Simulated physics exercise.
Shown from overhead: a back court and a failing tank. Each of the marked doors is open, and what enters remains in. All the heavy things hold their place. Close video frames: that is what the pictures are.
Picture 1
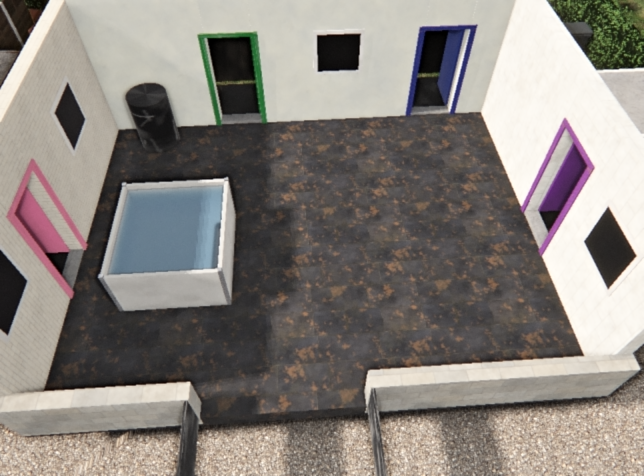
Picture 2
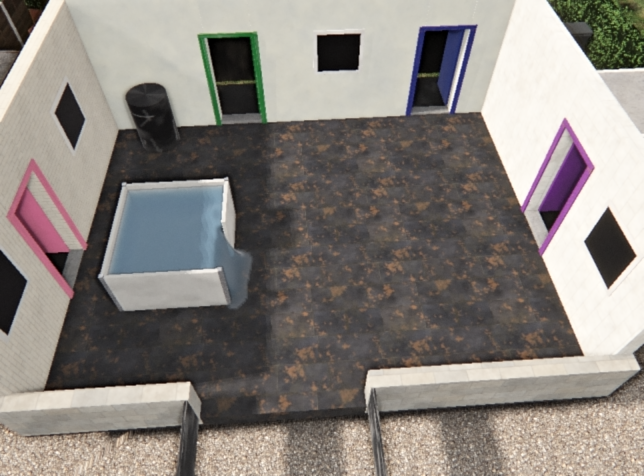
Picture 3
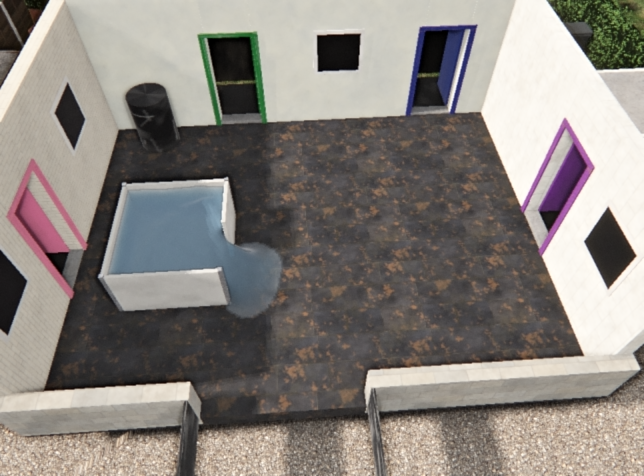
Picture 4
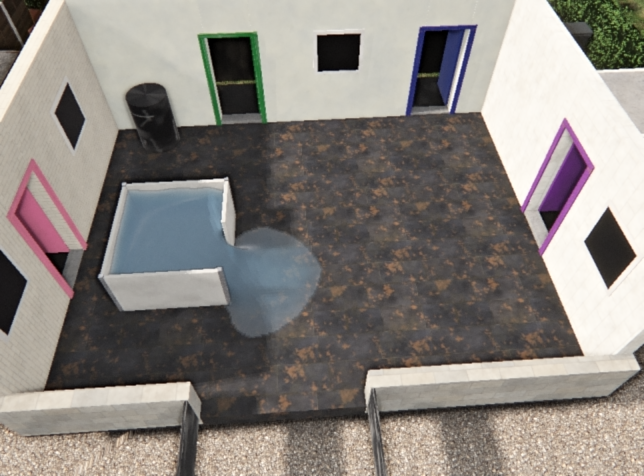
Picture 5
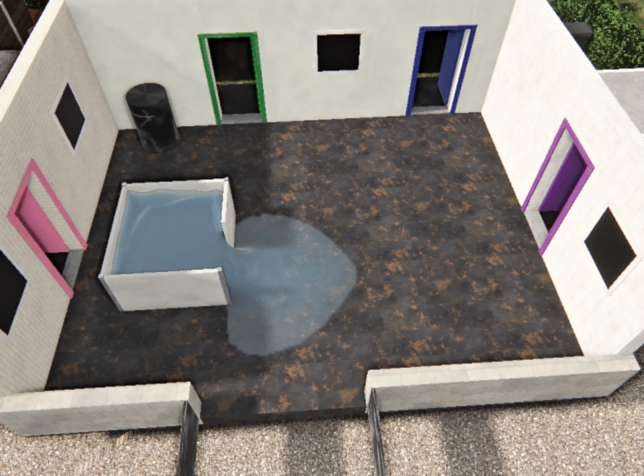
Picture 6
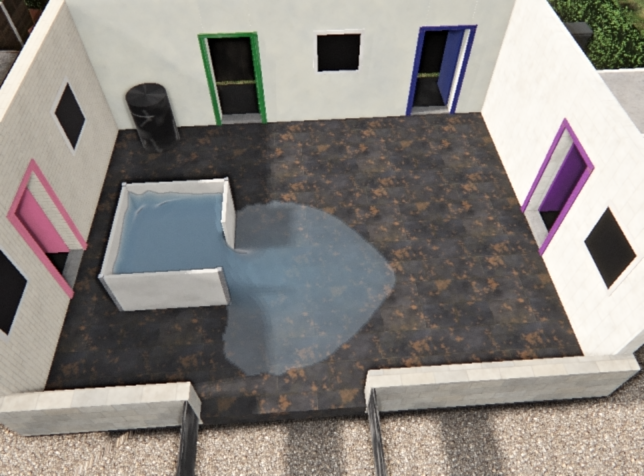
Water pours from the right side of a white tank and spreads across the dark courtyard floor.
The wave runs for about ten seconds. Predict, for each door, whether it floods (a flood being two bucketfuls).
The green door sees no more than two buckets come in, the pink door sees no more than two buckets come in, the blue door sees more than two buckets come in, the purple door sees more than two buckets come in.
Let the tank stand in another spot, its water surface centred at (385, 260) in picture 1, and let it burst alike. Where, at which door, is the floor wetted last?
The door marked pink.
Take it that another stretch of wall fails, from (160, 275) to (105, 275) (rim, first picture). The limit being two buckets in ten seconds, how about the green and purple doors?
Taking them in turn, green ends up below and purple ends up below.
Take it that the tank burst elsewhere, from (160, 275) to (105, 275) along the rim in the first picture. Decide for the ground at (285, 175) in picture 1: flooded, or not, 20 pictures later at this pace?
At that place: No water.
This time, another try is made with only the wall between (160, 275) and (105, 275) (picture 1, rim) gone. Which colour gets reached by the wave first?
One in pink.
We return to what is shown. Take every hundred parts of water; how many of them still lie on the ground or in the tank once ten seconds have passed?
80 per cent.
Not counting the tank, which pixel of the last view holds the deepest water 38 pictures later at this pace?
Look close to (482, 122).
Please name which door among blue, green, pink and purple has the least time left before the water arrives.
The door marked purple, I reckon.
A moment on, water covers 40 % of the floor; the green door not reached, the pink door not reached, the blue door not reached, the purple door not reached.
Next, water covers 50 % of the floor; the green door not reached, the pink door not reached, the blue door not reached, the purple door under two buckets in.
Then, water covers 55 % of the floor; the green door not reached, the pink door not reached, the blue door wet at the sill, nothing in, the purple door over two buckets in.
Later, water covers 55 % of the floor; the green door not reached, the pink door not reached, the blue door over two buckets in, the purple door far over two buckets in.
In the end, water covers 80 % of the floor; the green door wet at the sill, nothing in, the pink door not reached, the blue door far over two buckets in, the purple door far over two buckets in.
